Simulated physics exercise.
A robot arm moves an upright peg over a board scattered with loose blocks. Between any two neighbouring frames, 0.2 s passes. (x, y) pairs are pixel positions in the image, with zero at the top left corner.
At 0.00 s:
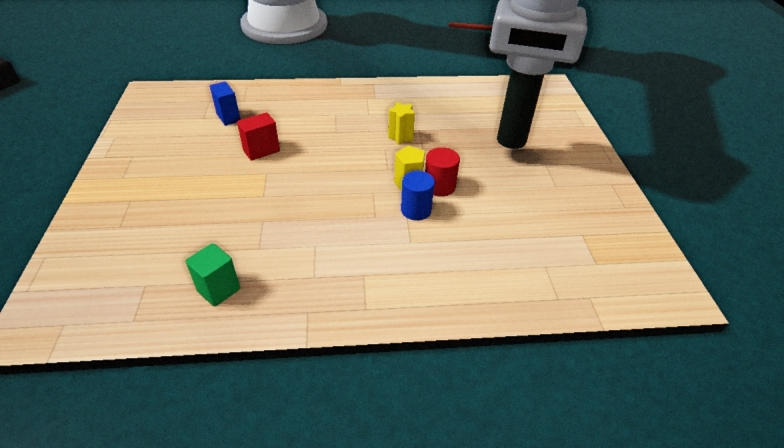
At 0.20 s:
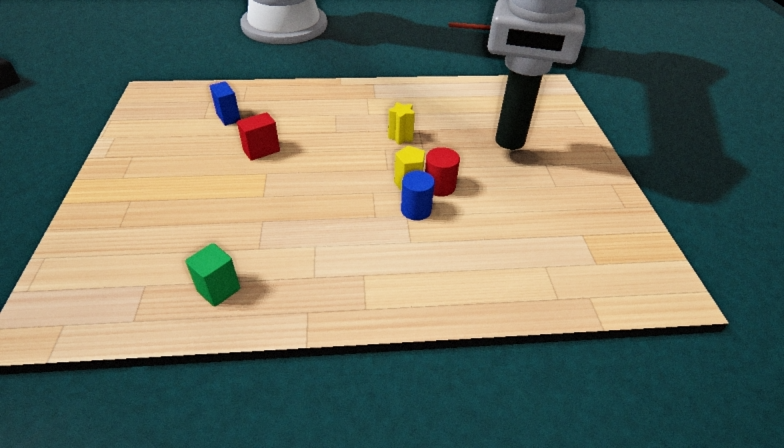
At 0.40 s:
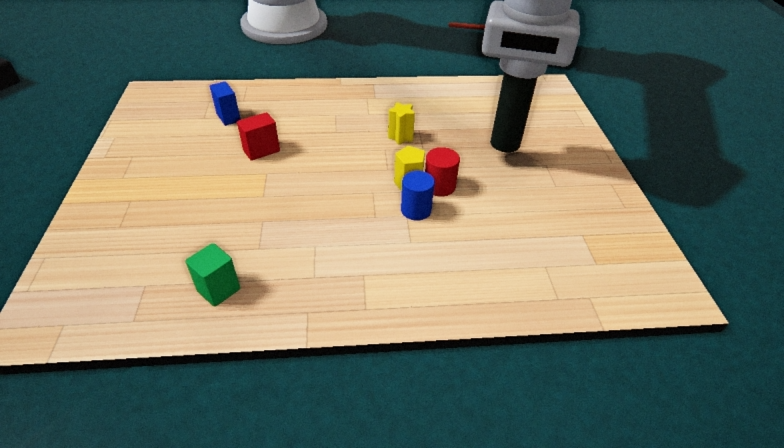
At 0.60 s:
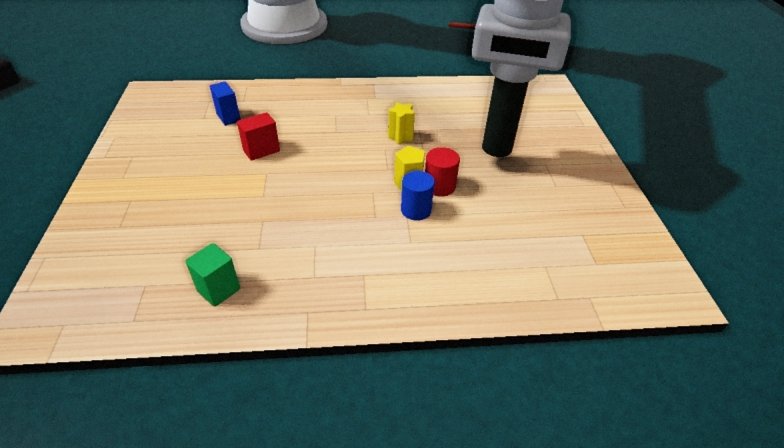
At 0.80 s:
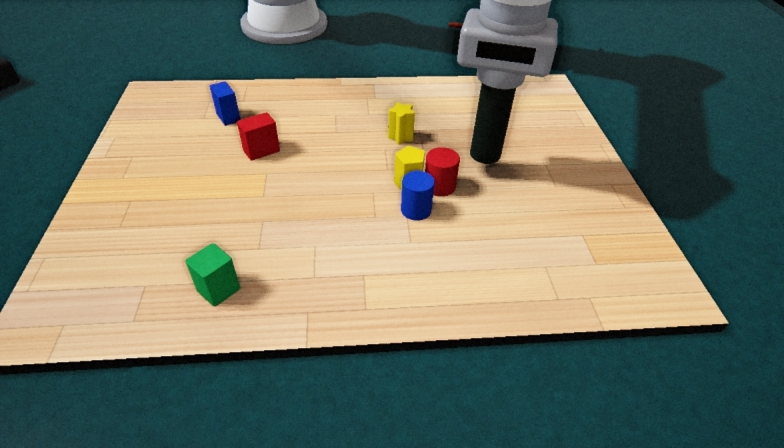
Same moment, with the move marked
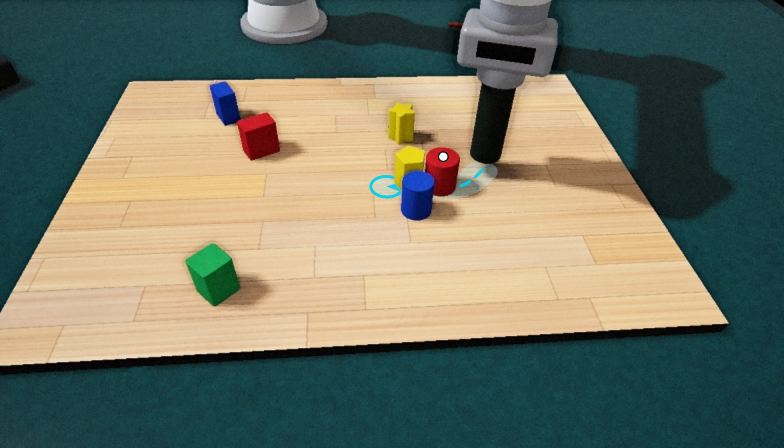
The robot arm held a black upright peg still at first, then moved it slowly left and slightly nearer, toward the red disc beside a yellow pentagon and blue disc, while every block stayed put.
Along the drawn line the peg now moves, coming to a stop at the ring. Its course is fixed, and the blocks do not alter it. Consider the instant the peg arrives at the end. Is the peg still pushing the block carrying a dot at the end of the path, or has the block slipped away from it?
I'd say the block carrying a dot is still out in front of the peg at the end.
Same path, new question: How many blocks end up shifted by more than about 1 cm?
In total, two blocks get moved by over 1 cm.
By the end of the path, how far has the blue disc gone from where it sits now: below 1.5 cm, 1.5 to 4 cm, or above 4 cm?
It goes hardly anywhere, under 1.5 cm.
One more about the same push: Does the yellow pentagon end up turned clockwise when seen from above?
The answer is yes.
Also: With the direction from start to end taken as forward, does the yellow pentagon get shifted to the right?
I believe so.
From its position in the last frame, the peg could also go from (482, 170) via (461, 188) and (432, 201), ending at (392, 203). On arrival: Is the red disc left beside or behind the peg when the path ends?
In short: No.
Path on the board, from (482, 170) through (460, 186) and (424, 187) to (387, 186); the dot is on the red disc.
What follows on the original path. One third of the way, peg at (462, 171); yellow pentagon at (402, 154); red disc at (432, 159).
Two thirds of the way, peg at (425, 172); yellow pentagon at (365, 152), turned 35° clockwise; blue disc at (415, 182); red disc at (393, 161).
At the end, peg at (387, 171); yellow pentagon at (340, 147), turned 55° clockwise; blue disc at (415, 182); red disc at (355, 163).
